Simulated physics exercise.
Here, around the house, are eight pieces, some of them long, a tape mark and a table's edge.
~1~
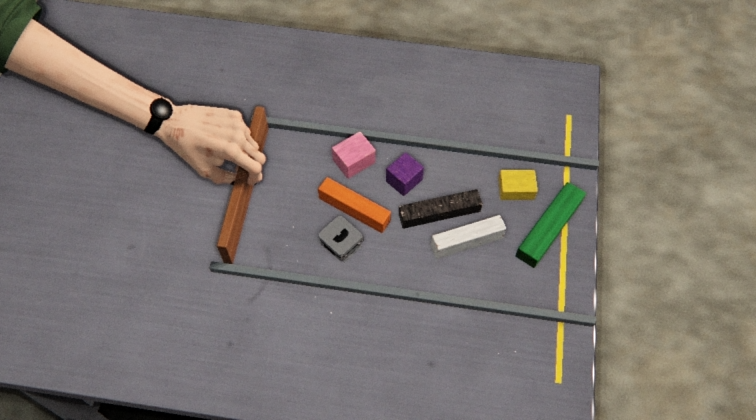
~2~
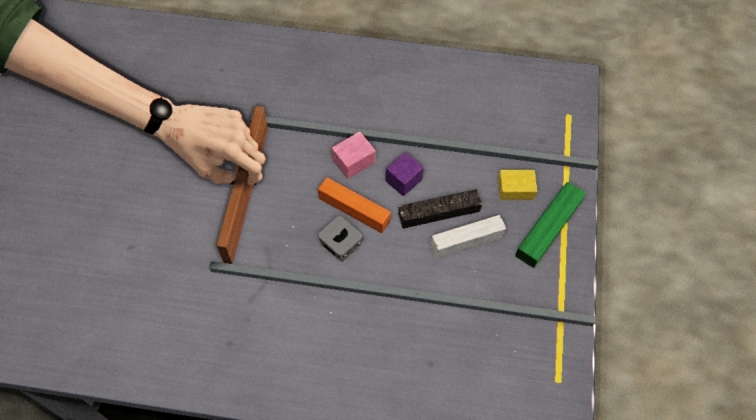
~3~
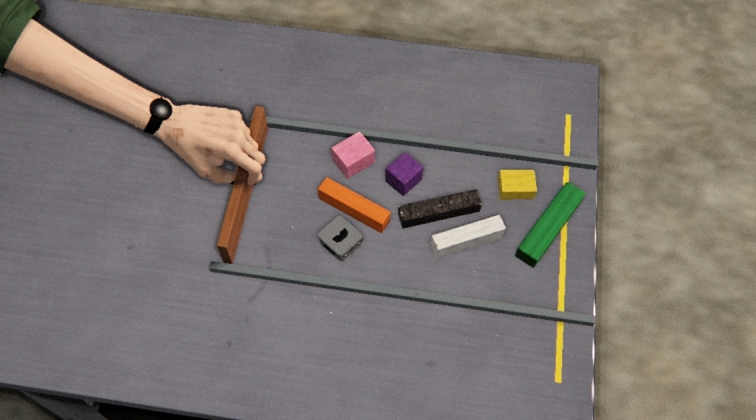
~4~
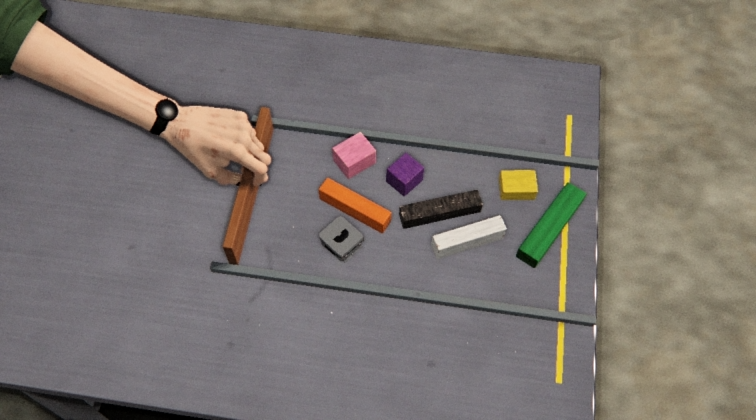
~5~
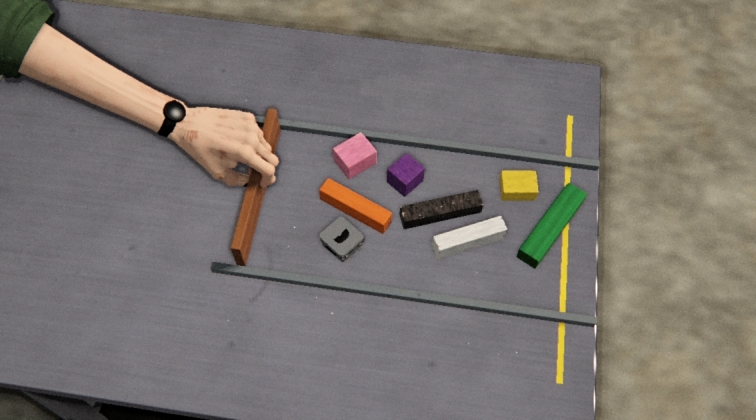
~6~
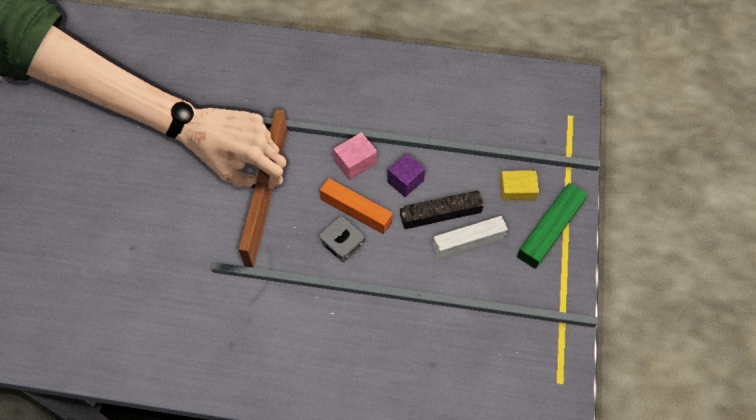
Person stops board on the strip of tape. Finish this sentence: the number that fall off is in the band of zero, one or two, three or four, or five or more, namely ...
Namely three or four.
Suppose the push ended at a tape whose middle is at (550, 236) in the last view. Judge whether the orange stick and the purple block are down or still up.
Note: Orange stick lasts; purple block lasts.
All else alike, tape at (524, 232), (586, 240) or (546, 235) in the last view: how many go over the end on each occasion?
The three tries give 2, 8 and 4.
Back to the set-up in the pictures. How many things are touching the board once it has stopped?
Looks like 3 of them, all told.
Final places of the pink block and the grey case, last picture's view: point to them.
Roughly (590, 183), and the other roughly (588, 293).
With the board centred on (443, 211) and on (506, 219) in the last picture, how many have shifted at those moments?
The count reaches 7 first and 8 second.
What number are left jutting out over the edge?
Count of overhanging things: 4.
A little later, none off yet; green stick at rest near (553, 225); yellow block at rest near (519, 186); white bar at rest near (470, 238).
Next, none off yet; green stick shifted a little near (567, 232); yellow block shifted well along near (577, 182); white bar shifted about its own width near (540, 230).
When it is over, the number that fall off is three or four; down, black bar, white bar, yellow block and green stick.
